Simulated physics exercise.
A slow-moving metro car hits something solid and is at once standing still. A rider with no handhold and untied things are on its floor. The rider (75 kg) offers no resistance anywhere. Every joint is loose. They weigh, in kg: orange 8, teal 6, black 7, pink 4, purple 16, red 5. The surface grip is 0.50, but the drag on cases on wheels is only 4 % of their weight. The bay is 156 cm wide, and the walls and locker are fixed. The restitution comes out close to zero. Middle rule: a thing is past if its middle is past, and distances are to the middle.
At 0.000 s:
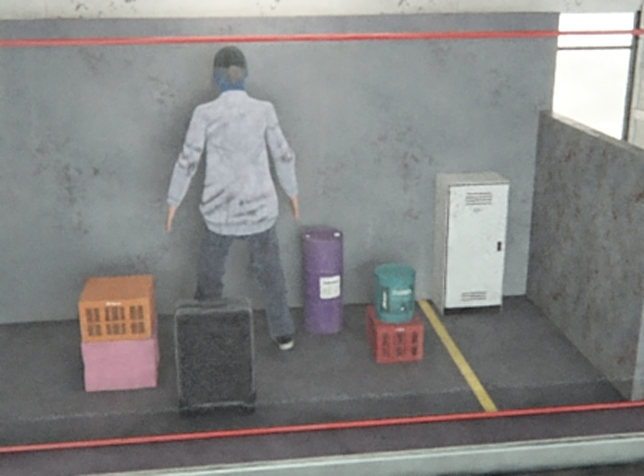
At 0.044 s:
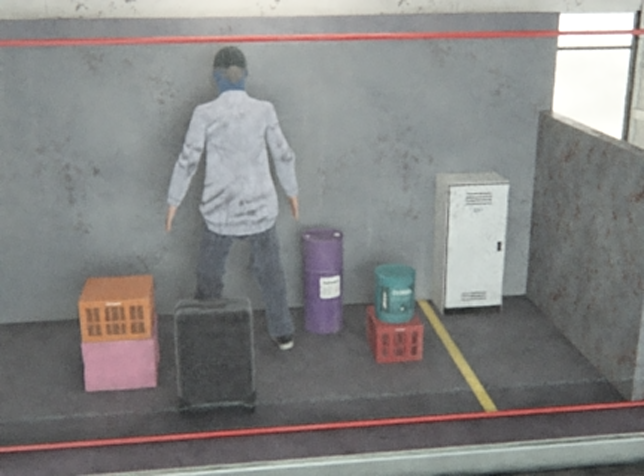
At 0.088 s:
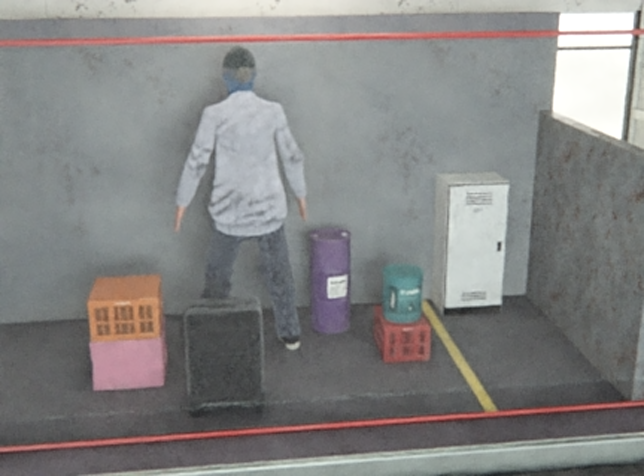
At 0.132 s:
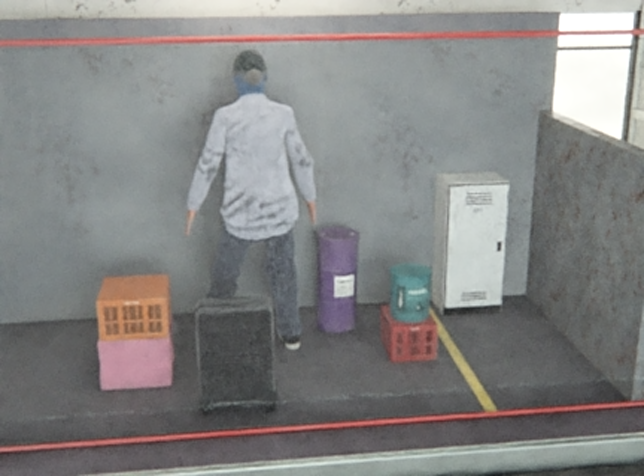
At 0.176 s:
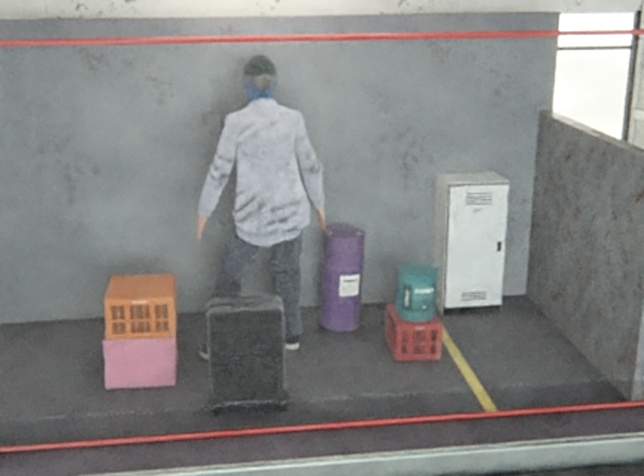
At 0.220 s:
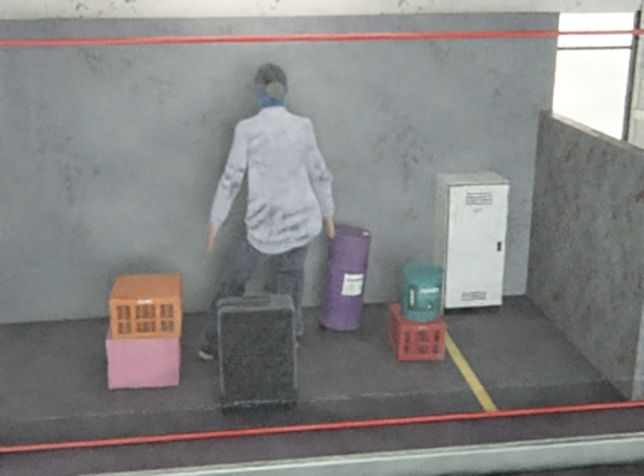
The video shows a capped figure in a pale shirt, seen from behind, sliding a short way right with stacked crates, a black case, a purple drum and a teal bucket, then sinking slightly as the knees bend.
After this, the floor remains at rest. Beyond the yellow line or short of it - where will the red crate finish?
The red crate will finish short of the yellow line.
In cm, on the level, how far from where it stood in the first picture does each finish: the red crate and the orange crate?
For the red crate it is 20, for the orange crate it is 20.
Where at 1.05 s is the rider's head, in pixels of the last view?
Near pixel (369, 276).
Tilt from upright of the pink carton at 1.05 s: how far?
Roughly 0 degrees.
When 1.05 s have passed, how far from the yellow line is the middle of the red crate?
About 20 cm short of it.
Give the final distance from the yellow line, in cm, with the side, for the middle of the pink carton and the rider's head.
The pink carton ends 180 cm short and the rider's head ends 60 cm short.
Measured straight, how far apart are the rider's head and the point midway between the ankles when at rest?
Roughly 70 cm.
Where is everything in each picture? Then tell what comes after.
Red crate (394, 333), teal bucket (395, 293), pink carton (122, 351), yellow line (487, 403), in the first frame.
Red crate (394, 333), teal bucket (395, 293), pink carton (122, 351), in the second frame.
Red crate (401, 332), teal bucket (403, 293), pink carton (130, 350), in the third frame.
Red crate (408, 332), teal bucket (410, 293), pink carton (138, 350), in the fourth frame.
Red crate (413, 331), teal bucket (417, 292), pink carton (142, 349), in the fifth frame.
Red crate (416, 331), teal bucket (422, 292), pink carton (145, 349), yellow line (487, 403). Everything loose set off at about 1.3 m/s, in the sixth frame.
After 0.40 s the red crate is 21 cm short of the yellow line, tilted 0°, near (417, 331) in the last picture's view.
After 0.65 s the red crate is 18 cm short of the yellow line, tilted 0°, near (423, 331) in the last picture's view.
After 1.05 s the red crate is 18 cm short of the yellow line, tilted 0°, near (423, 331) in the last picture's view; the teal bucket 14 cm short of the yellow line, tilted 0°.
After 2.5 s, orange crate stops short of the yellow line; teal bucket stops short of the yellow line; pink carton stops short of the yellow line; purple drum stops short of the yellow line; red crate stops short of the yellow line; rider's hips stop short of the yellow line; rider's head stops short of the yellow line.
